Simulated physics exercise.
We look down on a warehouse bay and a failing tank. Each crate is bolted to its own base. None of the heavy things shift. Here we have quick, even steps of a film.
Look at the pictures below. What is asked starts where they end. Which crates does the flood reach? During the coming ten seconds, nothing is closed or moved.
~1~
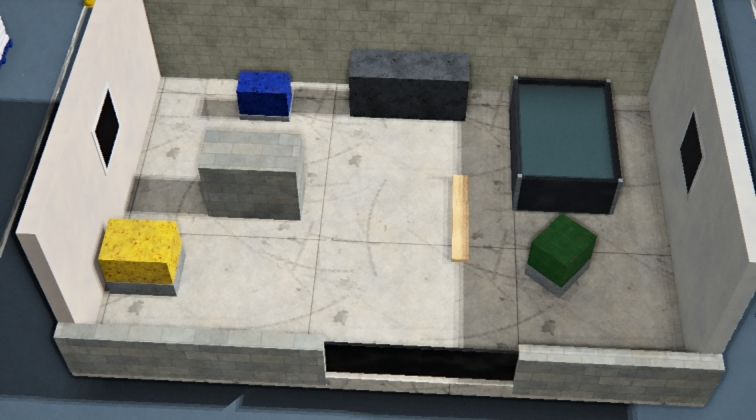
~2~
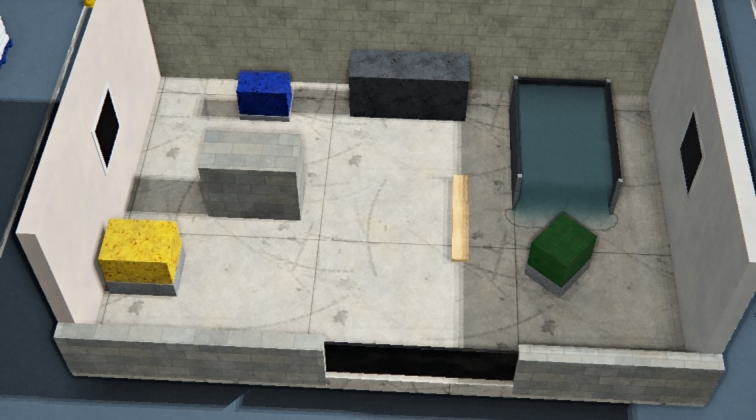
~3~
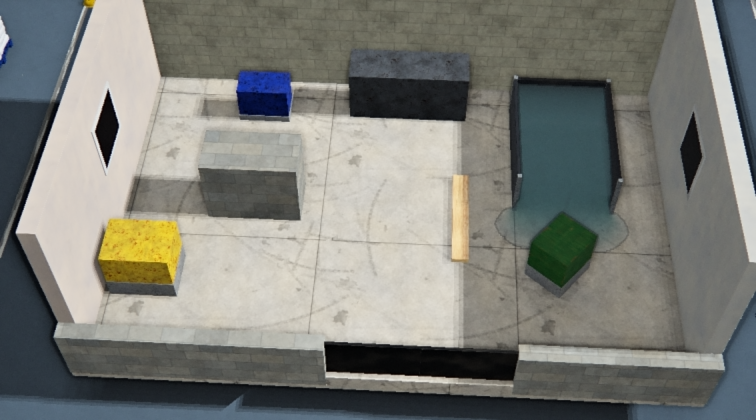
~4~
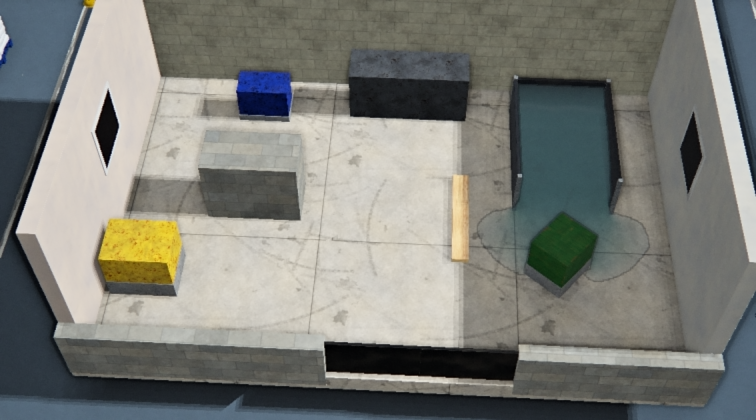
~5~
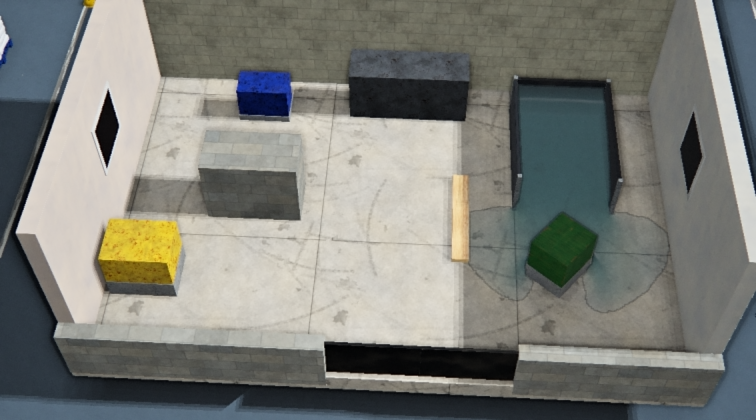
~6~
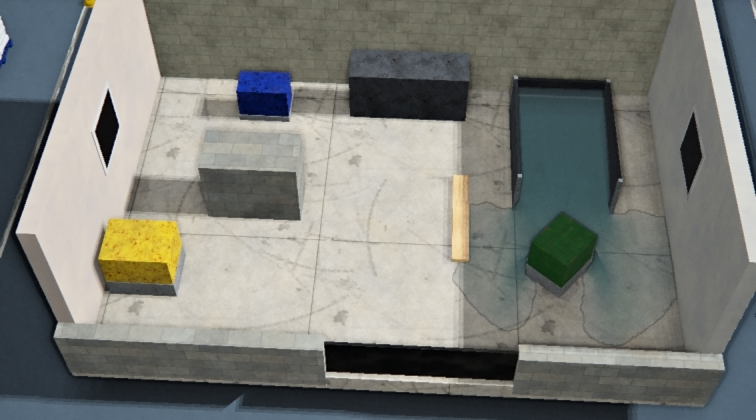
The blue crate is not reached; the yellow crate is not reached; the green crate is reached.
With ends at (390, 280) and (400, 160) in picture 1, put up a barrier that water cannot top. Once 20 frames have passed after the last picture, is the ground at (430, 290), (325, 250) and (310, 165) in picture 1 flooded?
As listed: Covered, no water, free of water.
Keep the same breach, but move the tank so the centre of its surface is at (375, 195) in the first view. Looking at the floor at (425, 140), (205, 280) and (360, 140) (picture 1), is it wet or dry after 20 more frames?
First unwetted; next drenched; last unwetted.
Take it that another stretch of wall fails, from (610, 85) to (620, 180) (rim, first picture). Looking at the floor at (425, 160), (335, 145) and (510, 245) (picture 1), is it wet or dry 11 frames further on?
Obs. 1: Moisture-free; obs. 2: Moisture-free; obs. 3: Moisture-free.
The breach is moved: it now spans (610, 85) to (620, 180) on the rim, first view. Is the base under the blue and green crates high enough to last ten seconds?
Taking them in turn, the blue is missed and the green is missed.
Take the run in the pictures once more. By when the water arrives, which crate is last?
Answer: The blue crate.
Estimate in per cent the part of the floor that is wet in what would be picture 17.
My estimate is close to 35 per cent.
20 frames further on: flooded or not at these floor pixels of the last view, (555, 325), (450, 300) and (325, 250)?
First inundated, second inundated, third inundated.
A moment on, water covers 20 % of the floor; the blue crate not reached, the yellow crate not reached, the green crate water round its plinth.
Next, water covers 35 % of the floor; the blue crate not reached, the yellow crate not reached, the green crate water round its plinth.
Then, water covers 55 % of the floor; the blue crate not reached, the yellow crate water round its plinth, the green crate water round its plinth.
Later, water covers 80 % of the floor; the blue crate water round its plinth, the yellow crate water round its plinth, the green crate water round its plinth.
In the end, water covers 95 % of the floor; the blue crate stayed above the water, the yellow crate stayed above the water, the green crate was topped.
